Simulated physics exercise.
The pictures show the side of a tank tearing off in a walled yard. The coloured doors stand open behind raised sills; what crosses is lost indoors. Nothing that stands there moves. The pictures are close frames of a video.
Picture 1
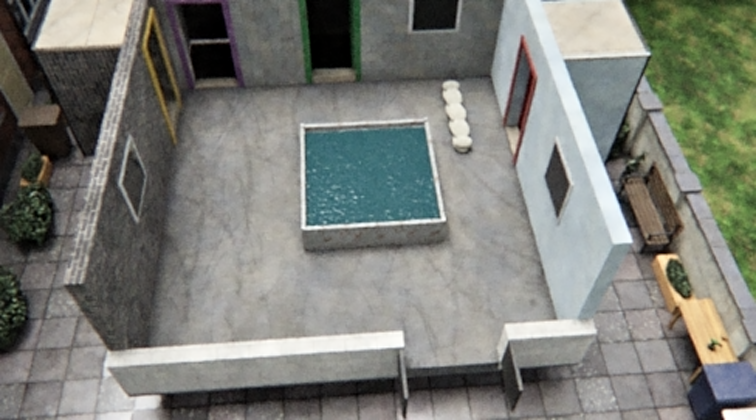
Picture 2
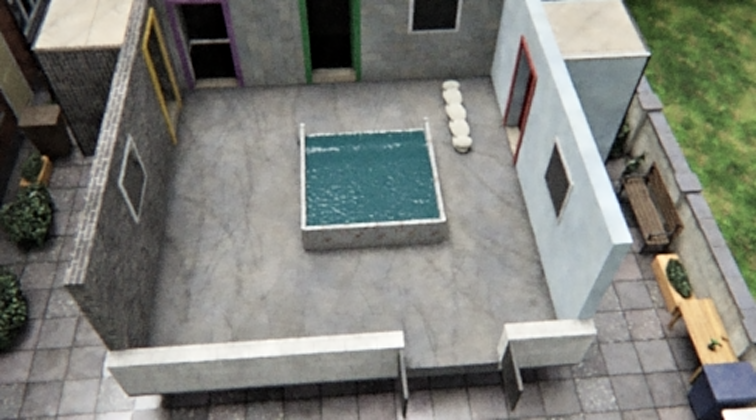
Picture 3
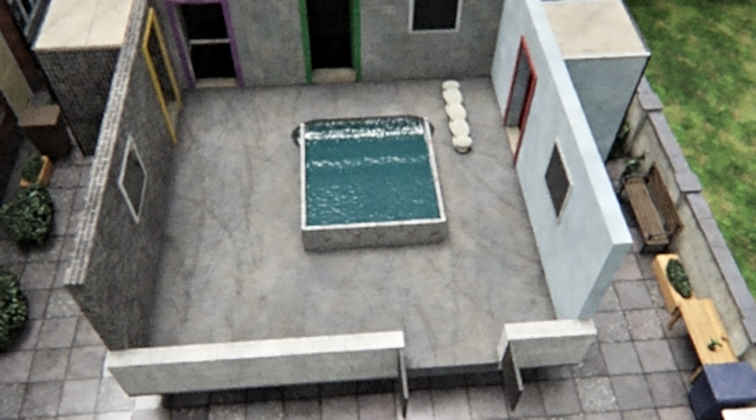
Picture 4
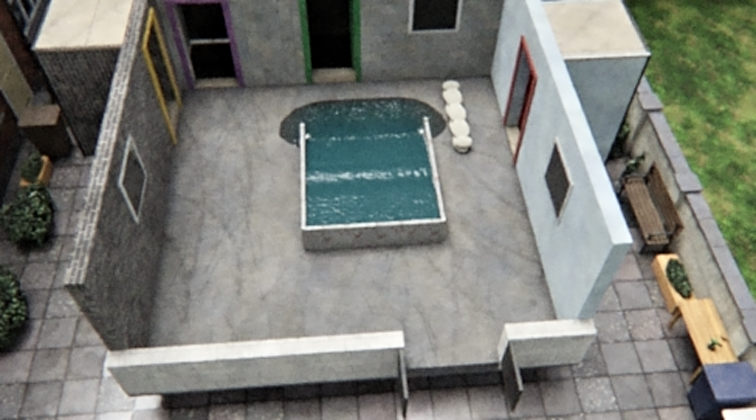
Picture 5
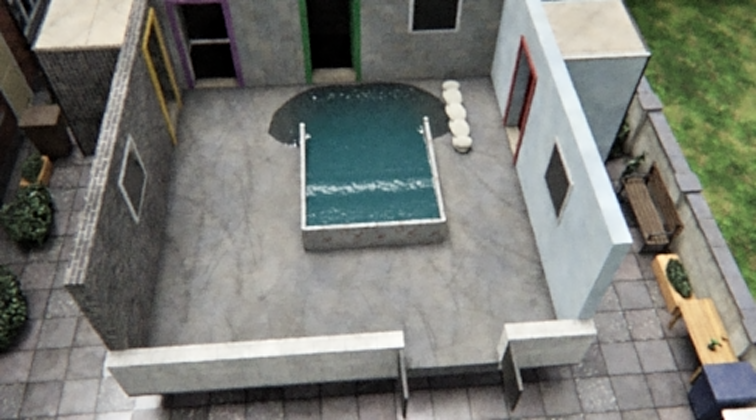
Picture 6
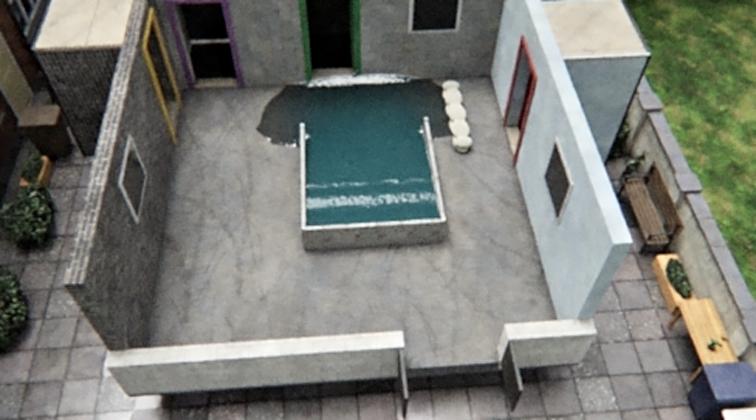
In a walled yard with coloured doorways, a square tank of blue-green water loses its far side, and water pours out across the grey paving, fanning past white round objects and reaching the back wall by the green doorway.
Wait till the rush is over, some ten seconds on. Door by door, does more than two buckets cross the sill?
One by one: The red door holds within the limit; the purple door floods; the yellow door holds within the limit; the green door floods.
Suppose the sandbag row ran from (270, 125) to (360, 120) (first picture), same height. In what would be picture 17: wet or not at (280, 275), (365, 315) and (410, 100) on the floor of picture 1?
In that order: Clear, free of water, under water.
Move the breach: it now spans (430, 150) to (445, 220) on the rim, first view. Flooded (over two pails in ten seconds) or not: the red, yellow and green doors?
The red door goes over; the yellow door keeps below it; the green door is under.
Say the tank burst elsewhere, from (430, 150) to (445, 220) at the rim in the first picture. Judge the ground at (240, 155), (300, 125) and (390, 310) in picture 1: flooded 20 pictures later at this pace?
One after the other: Clear, free of water, awash.
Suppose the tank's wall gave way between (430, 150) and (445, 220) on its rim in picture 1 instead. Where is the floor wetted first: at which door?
I say the red one.
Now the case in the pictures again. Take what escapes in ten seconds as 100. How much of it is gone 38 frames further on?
Near 55 in a hundred.
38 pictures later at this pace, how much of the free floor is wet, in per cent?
Close to 80 %.
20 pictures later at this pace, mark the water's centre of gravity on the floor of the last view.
Around (352, 135).
A moment on, water covers 20 % of the floor; the red door not reached, the purple door not reached, the yellow door not reached, the green door over two buckets in.
Next, water covers 25 % of the floor; the red door not reached, the purple door wet at the sill, nothing in, the yellow door not reached, the green door far over two buckets in.
Then, water covers 40 % of the floor; the red door wet at the sill, nothing in, the purple door under two buckets in, the yellow door wet at the sill, nothing in, the green door far over two buckets in.
Later, water covers 80 % of the floor; the red door wet at the sill, nothing in, the purple door over two buckets in, the yellow door wet at the sill, nothing in, the green door far over two buckets in.
In the end, water covers 95 % of the floor; the red door wet at the sill, nothing in, the purple door far over two buckets in, the yellow door wet at the sill, nothing in, the green door far over two buckets in.
